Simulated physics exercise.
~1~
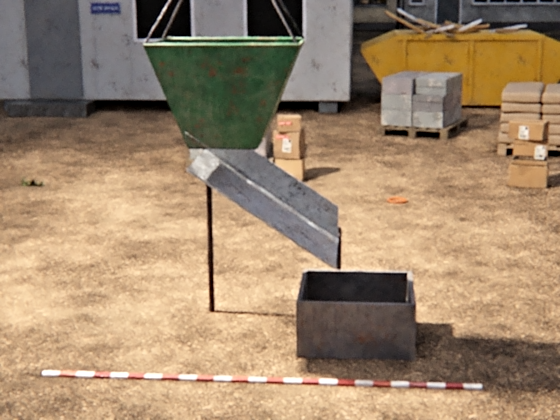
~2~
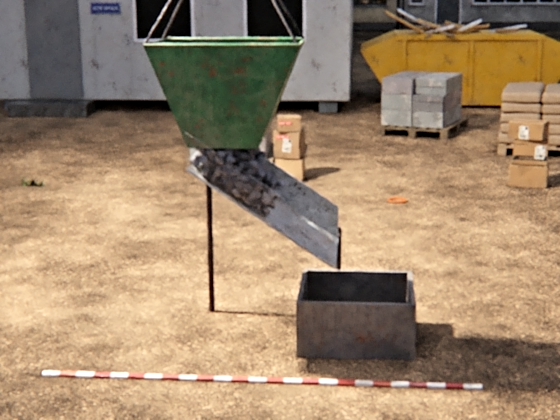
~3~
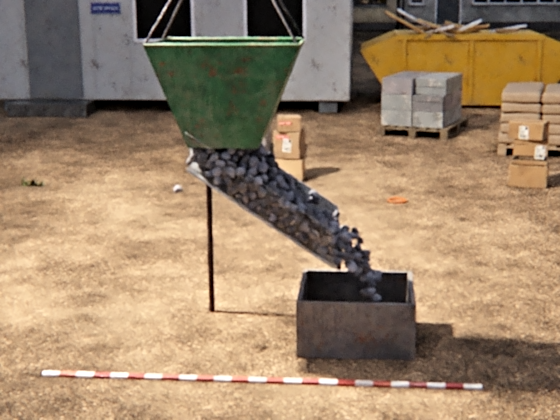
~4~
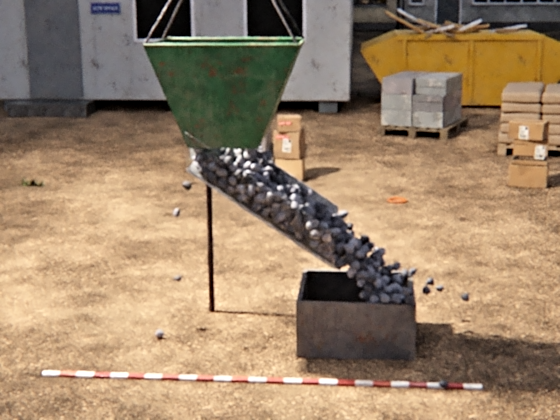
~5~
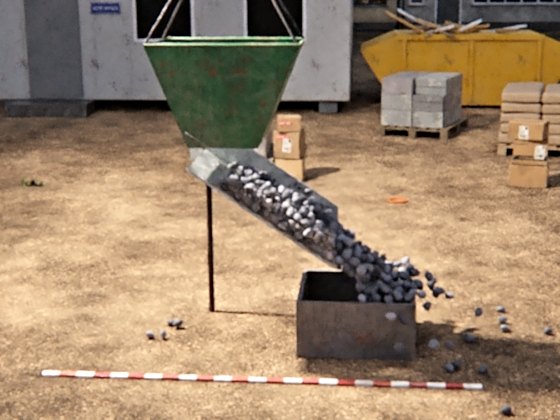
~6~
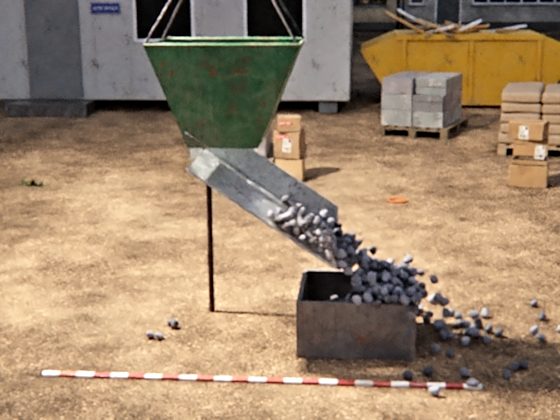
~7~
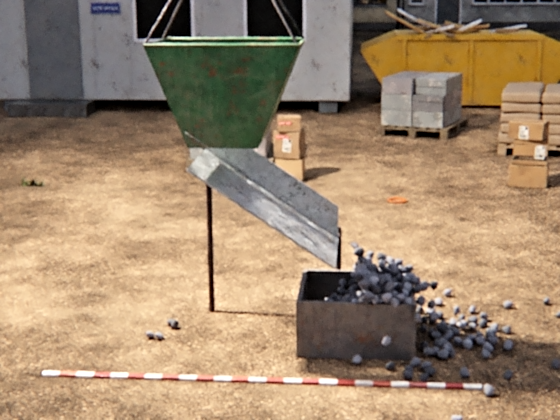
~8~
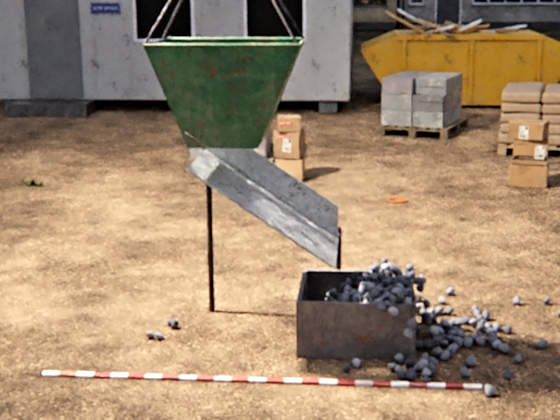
In this clip, grey stones drop from a hanging green hopper onto a sloping metal chute and slide down to the right into an open box, heaping up until some spill over, leaving the box piled high with stones scattered mostly to its right.
